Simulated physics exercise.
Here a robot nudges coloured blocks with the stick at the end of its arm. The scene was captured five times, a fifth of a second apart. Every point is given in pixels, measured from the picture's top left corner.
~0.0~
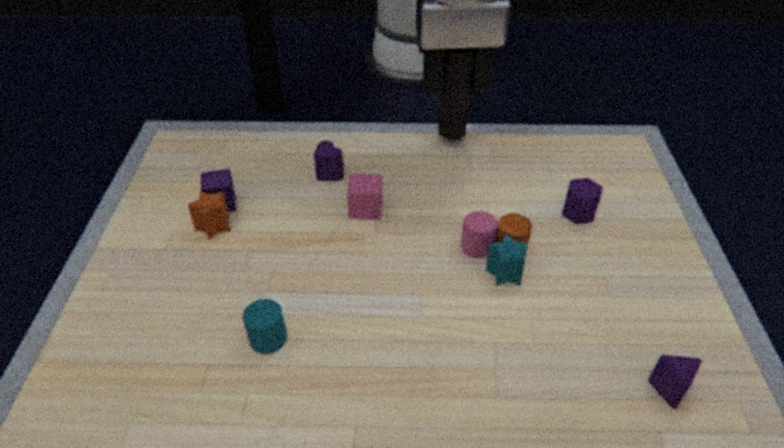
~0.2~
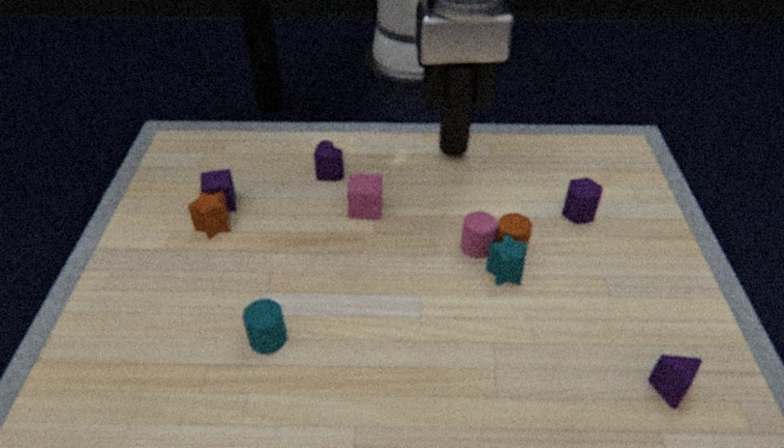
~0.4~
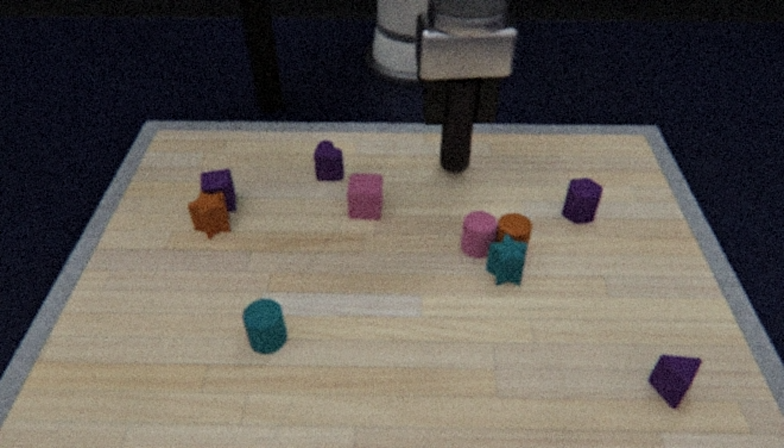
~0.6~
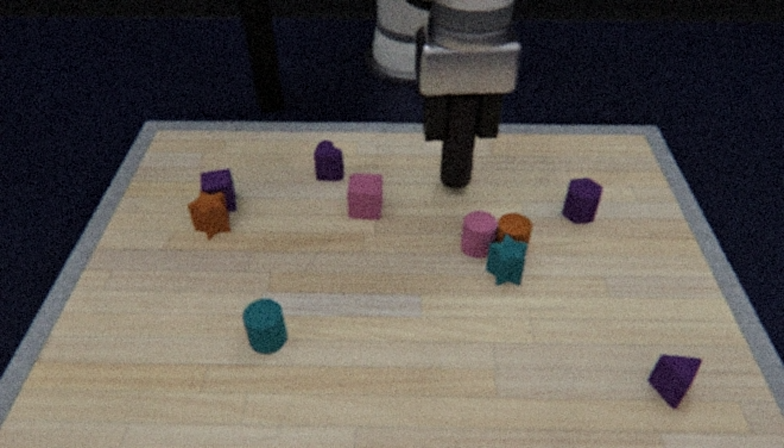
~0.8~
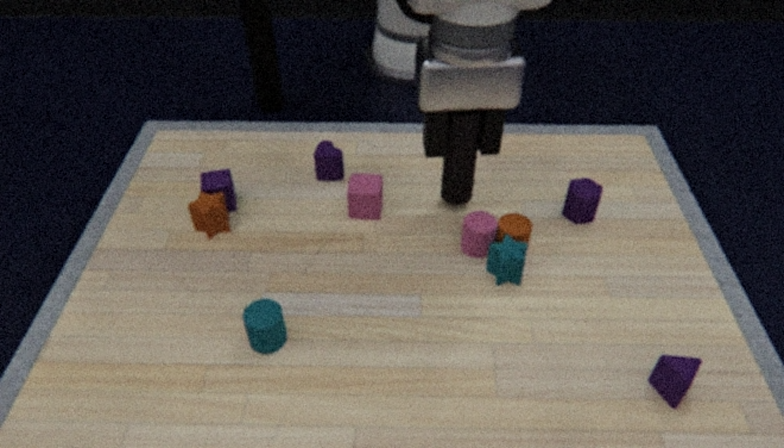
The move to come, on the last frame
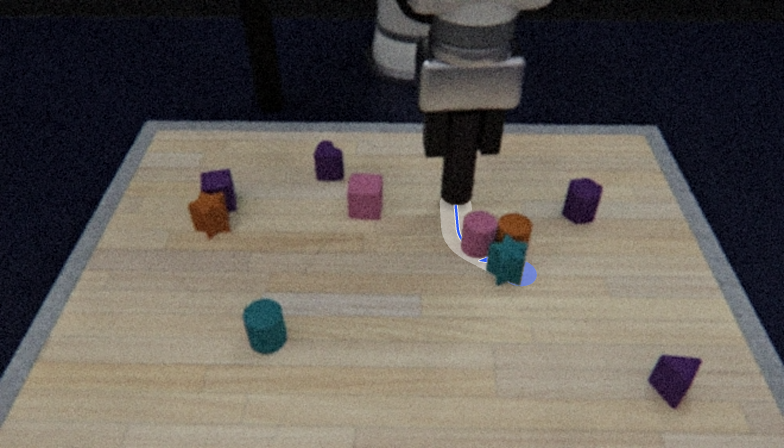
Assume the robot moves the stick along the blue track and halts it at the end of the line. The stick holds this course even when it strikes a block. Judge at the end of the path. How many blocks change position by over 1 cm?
It will shift three or more blocks.
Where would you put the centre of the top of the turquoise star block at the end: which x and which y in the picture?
If I read the scene right, the answer is (565, 294).
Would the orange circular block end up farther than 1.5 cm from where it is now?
I believe so.
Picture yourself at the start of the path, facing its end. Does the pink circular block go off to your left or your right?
Measured against the direction from start to end, the pink circular block shifts toward the left-hand side.
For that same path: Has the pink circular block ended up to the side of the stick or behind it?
Answer: No.
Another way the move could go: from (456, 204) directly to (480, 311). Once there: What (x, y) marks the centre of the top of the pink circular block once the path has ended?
At (524, 288).
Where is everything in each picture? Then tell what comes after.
The first picture shows lower end of the stick at (452, 133), tops of blocks, pink circular block at (481, 221), turquoise star block at (510, 248), orange circular block at (515, 223).
The second picture shows stick at (453, 148), blocks as before.
The third picture shows stick at (454, 164), blocks as before.
The fourth picture shows stick at (455, 180), blocks as before.
The fifth picture shows stick at (456, 196), pink circular block at (481, 221), turquoise star block at (510, 248), orange circular block at (515, 223).
The drawn path runs from (456, 204) via (458, 230) and (482, 254), ending at (519, 273).
What follows on the original path. One third of the way, stick at (459, 224); pink circular block at (483, 225).
Two thirds of the way, stick at (484, 246); pink circular block at (510, 249); turquoise star block at (535, 267); orange circular block at (520, 224).
At the end, stick at (520, 265); pink circular block at (546, 271); turquoise star block at (565, 294), turned 15° clockwise; orange circular block at (540, 226).
